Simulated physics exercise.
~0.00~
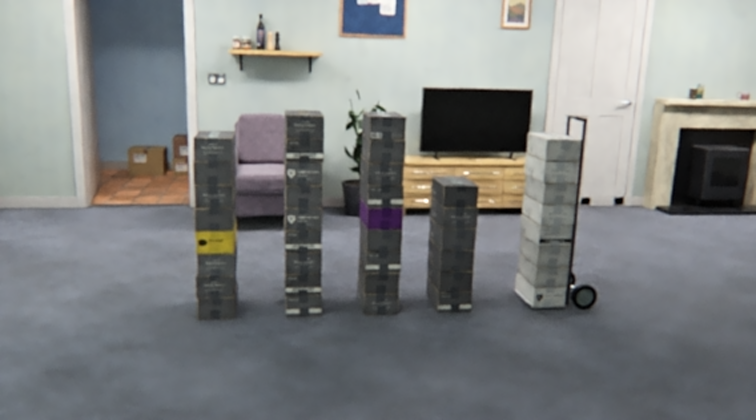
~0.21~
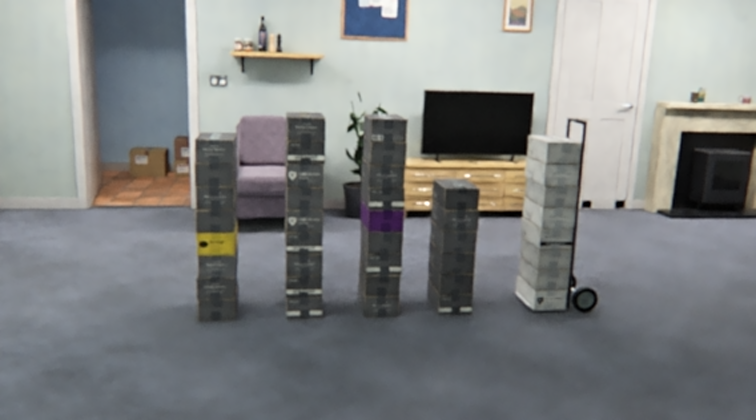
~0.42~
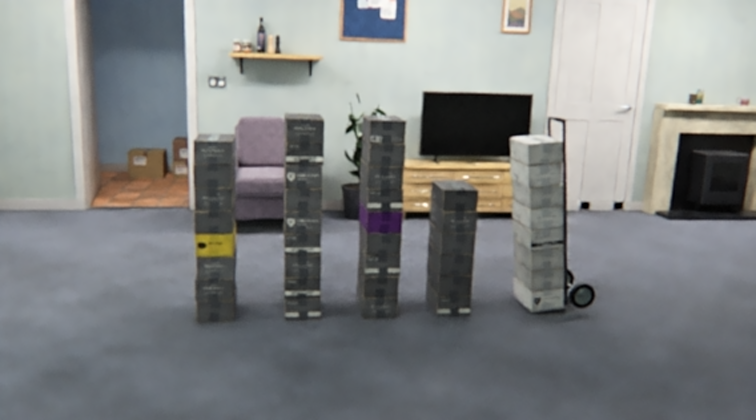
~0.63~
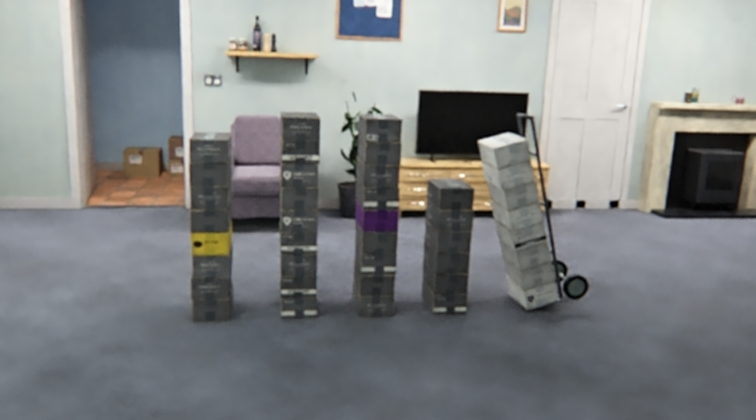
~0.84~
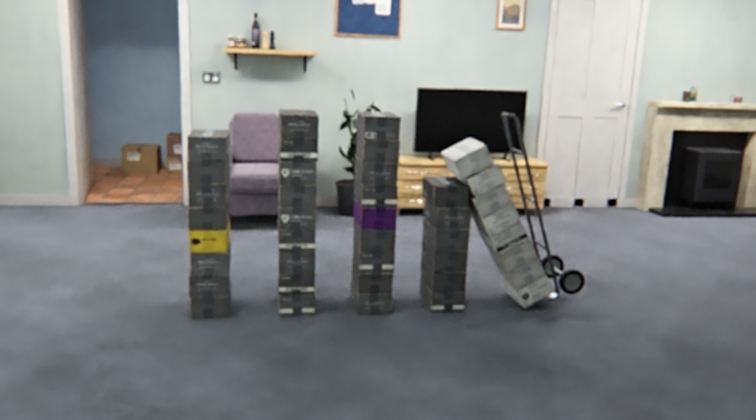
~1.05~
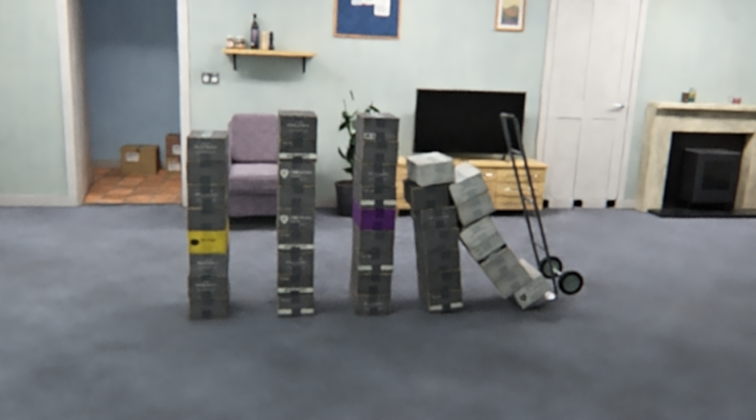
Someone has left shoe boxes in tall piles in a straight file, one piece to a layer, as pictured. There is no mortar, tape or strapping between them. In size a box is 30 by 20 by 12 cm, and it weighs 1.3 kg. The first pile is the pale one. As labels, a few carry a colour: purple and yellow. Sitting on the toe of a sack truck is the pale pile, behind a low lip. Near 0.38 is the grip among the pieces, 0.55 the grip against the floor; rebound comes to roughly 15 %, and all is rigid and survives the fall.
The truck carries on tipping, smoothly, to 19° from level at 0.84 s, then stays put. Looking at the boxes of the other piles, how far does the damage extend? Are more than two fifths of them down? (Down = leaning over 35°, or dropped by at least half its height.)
Yes - it's going to be north of two fifths down, I reckon.
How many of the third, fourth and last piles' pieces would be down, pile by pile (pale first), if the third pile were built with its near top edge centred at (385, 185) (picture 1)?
Then third 6, fourth 9, last 7.
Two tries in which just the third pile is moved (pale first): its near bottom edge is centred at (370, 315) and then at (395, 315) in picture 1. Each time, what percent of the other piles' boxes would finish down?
You'd get 100 percent the first time and 100 percent the second.
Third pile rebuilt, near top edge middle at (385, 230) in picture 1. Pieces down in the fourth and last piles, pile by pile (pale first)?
You'd get fourth 8 and last 8.
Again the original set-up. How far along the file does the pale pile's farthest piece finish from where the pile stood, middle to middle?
Around 145 centimetres.
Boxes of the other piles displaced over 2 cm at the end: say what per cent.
Shifted: 95 per cent.
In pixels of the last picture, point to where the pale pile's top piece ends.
Roughly at (288, 235).
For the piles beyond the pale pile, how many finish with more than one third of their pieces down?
Total count: 4.
By 1.88 s, 8 of the pale pile down; 5 of the 32 other boxes down; purple box tilted 21°.
By 2.54 s, 8 of the pale pile down; 31 of the 32 other boxes down; yellow box tilted 45°, 8 cm lower; purple box tilted 43°, 22 cm lower.
When it is over (5.3 s), 8 of the pale pile down; 31 of the 32 other boxes down; yellow box on its side; purple box tilted 35°, 24 cm lower. That is 97 per cent. In pixels of the last frame, middles, yellow box near (76, 291), purple box near (258, 256).
